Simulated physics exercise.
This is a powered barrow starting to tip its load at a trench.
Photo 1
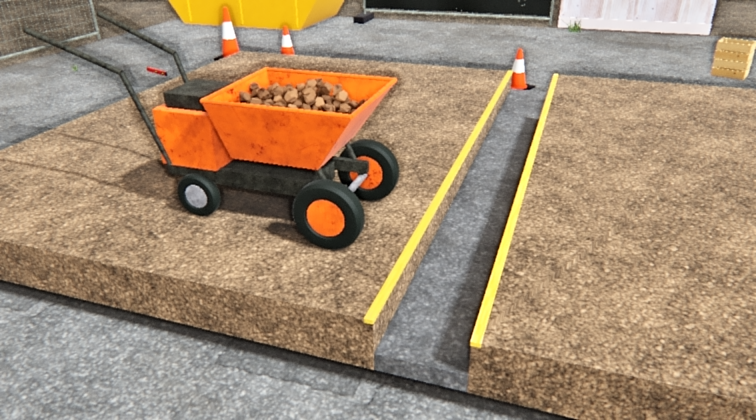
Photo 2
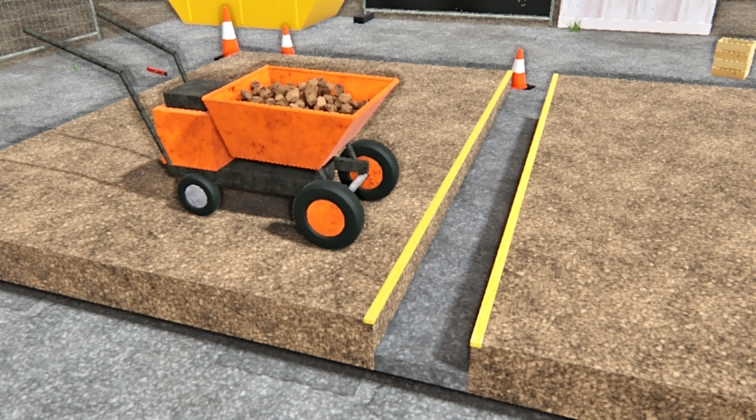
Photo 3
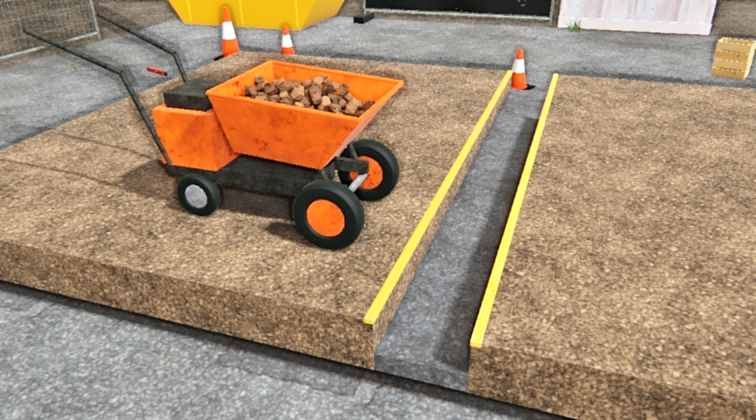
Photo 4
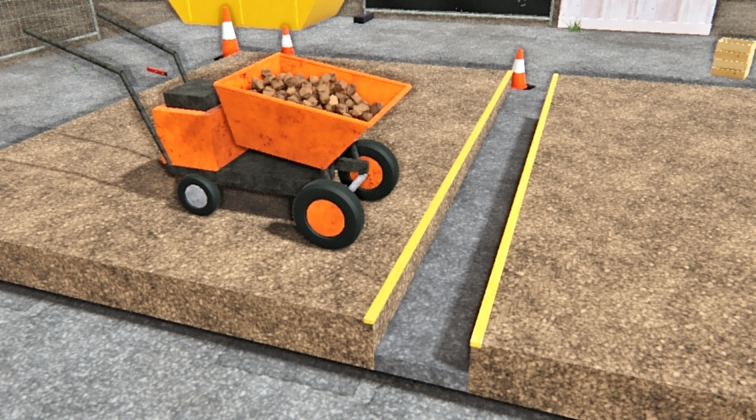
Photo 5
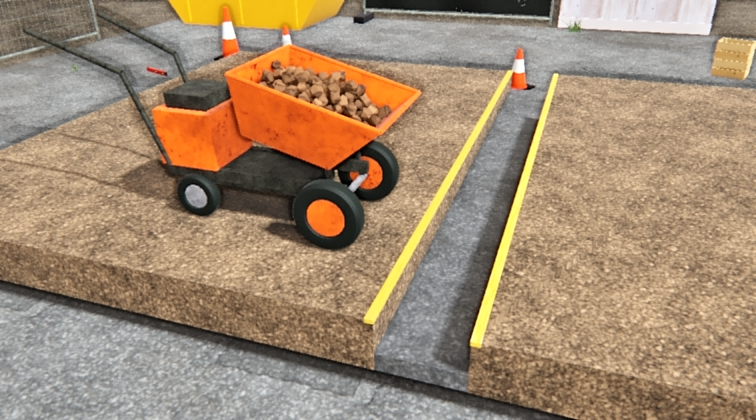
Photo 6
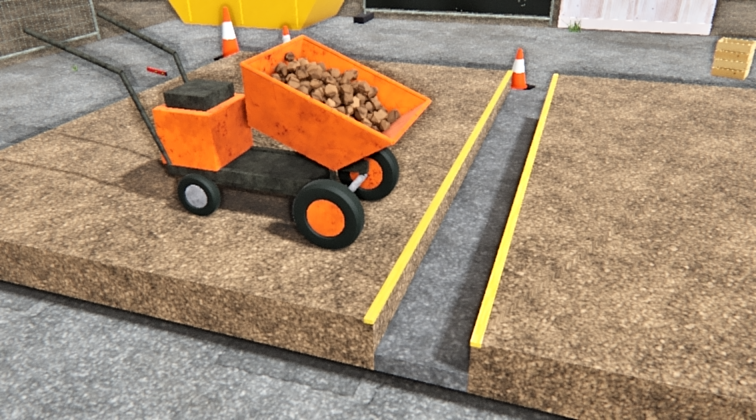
The orange skip of a powered barrow tilts forward to the right, carrying brown clods.
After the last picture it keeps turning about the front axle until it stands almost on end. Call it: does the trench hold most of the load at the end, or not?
It does - it holds the larger portion.
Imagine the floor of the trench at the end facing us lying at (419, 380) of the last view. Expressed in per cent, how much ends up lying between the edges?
Estimated share: Approx. 90 %.
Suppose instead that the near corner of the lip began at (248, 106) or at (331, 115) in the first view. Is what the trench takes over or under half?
First attempt: Short of half; second attempt: Beyond half.
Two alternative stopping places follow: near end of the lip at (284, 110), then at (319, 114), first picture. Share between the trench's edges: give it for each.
60 and 100 percent, in that order.
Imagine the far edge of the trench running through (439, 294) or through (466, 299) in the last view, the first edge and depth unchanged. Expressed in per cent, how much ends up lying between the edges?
Lab note: Try one about 10 %, try two about 60 %.
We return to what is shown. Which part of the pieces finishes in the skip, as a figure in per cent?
Near 5 %.
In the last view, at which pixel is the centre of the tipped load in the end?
Close to (471, 255) in the last picture.
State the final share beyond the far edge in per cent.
Near 10 %.
Soon, skip tipped steeply; all in the skip.
A while on, skip tipped right over; about two thirds in the skip; about a quarter in or heaped over the trench; a stray few beyond it; a stray few falling.
Towards the end, skip tipped right over; a small part in the skip; most in or heaped over the trench; a small part beyond it.
Finally, skip tipped right over; a small part in the skip; most in or heaped over the trench; a small part beyond it.
